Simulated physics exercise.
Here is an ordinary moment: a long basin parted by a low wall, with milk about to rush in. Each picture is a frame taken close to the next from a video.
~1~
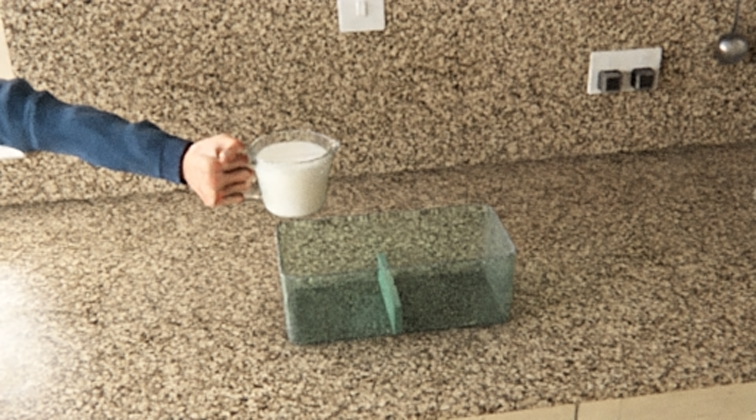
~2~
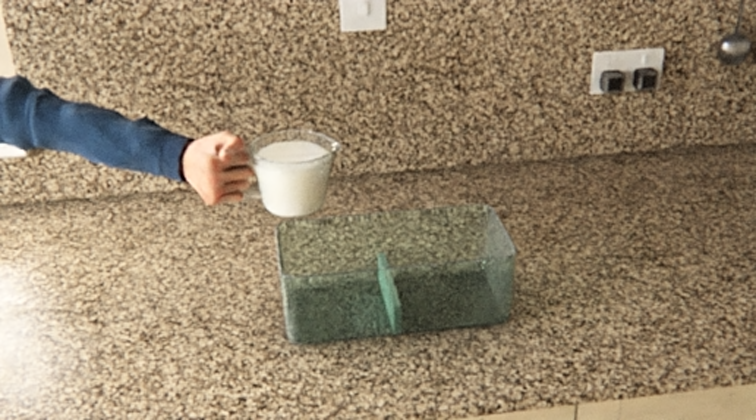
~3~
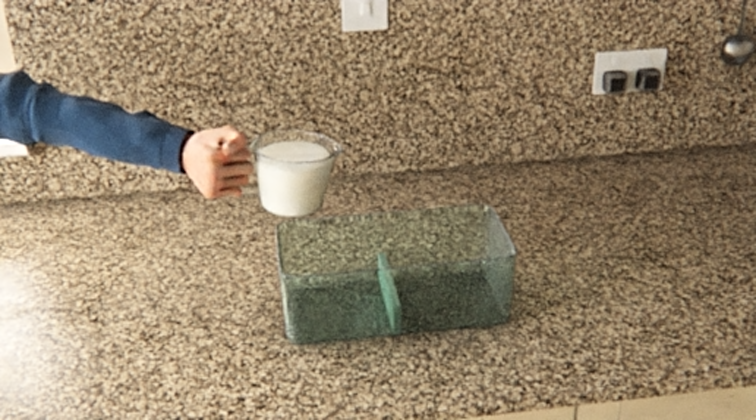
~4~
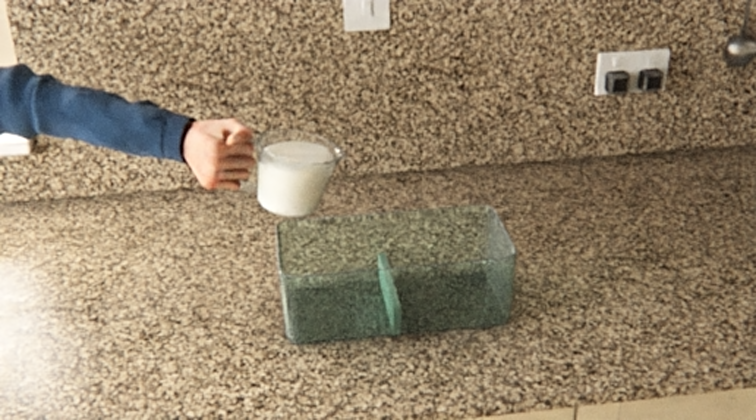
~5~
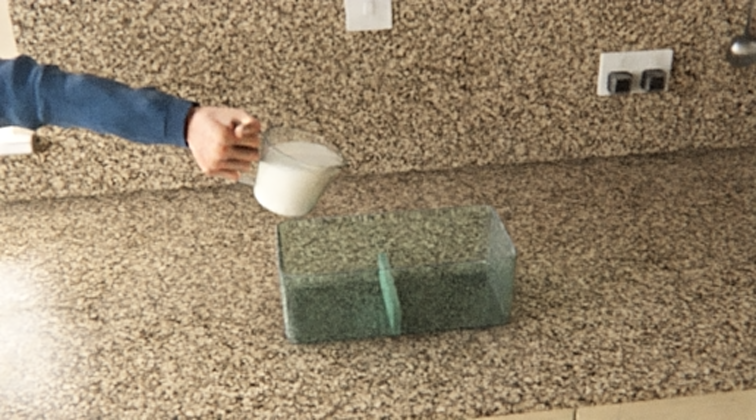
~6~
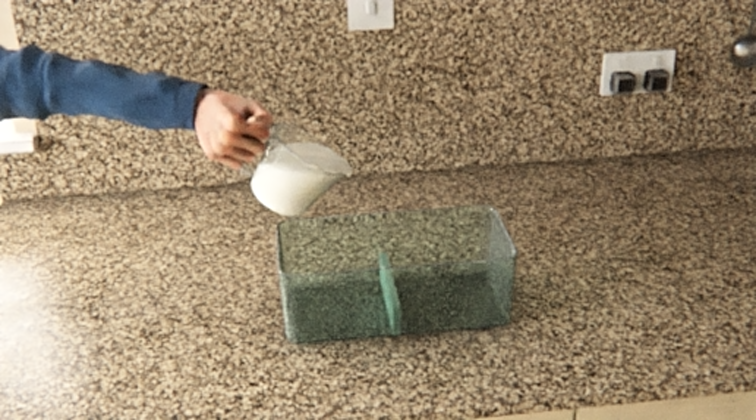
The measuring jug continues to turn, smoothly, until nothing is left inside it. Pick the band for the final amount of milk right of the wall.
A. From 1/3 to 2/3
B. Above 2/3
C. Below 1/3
C, below 1/3.
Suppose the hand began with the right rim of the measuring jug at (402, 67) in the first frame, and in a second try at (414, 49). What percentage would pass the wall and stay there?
It comes to 85 % the first time and 70 % the second.
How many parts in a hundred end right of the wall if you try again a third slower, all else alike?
Something like 30 percent.
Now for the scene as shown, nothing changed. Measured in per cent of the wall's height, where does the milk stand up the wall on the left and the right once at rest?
The left side ends up close to 40, the right side close to 10.
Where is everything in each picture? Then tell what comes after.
In the first frame, tilt 0°; pouring edge (340, 144); surface from (254, 157) to (330, 151); the long basin's rim runs from (279, 250) to (503, 229); the wall's top is at (389, 279).
In the second frame, tilt 2°; pouring edge (340, 145); surface from (254, 156) to (331, 152).
In the third frame, tilt 6°; pouring edge (343, 148); surface from (257, 154) to (332, 153).
In the fourth frame, tilt 13°; pouring edge (346, 154); surface from (259, 154) to (335, 154).
In the fifth frame, tilt 23°; pouring edge (348, 162); surface from (262, 156) to (342, 156).
In the sixth frame, tilt 34°; pouring edge (350, 172); surface from (261, 161) to (345, 163); 2 per cent is over the edge.
A moment on, the measuring jug is tipped on its side and 35 per cent is still to pour, 24 is left of the wall and 14 right of it.
Next, the measuring jug is tipped right over and 3 per cent is still to pour, 74 is left of the wall and 18 right of it.
Then the measuring jug is tipped right over and 0 per cent is still to pour, 77 is left of the wall and 21 right of it.
Later the measuring jug is tipped right over and 0 per cent is still to pour, 77 is left of the wall and 21 right of it.
At rest 77 per cent lies left of the wall, 21 right of it and 2 outside.
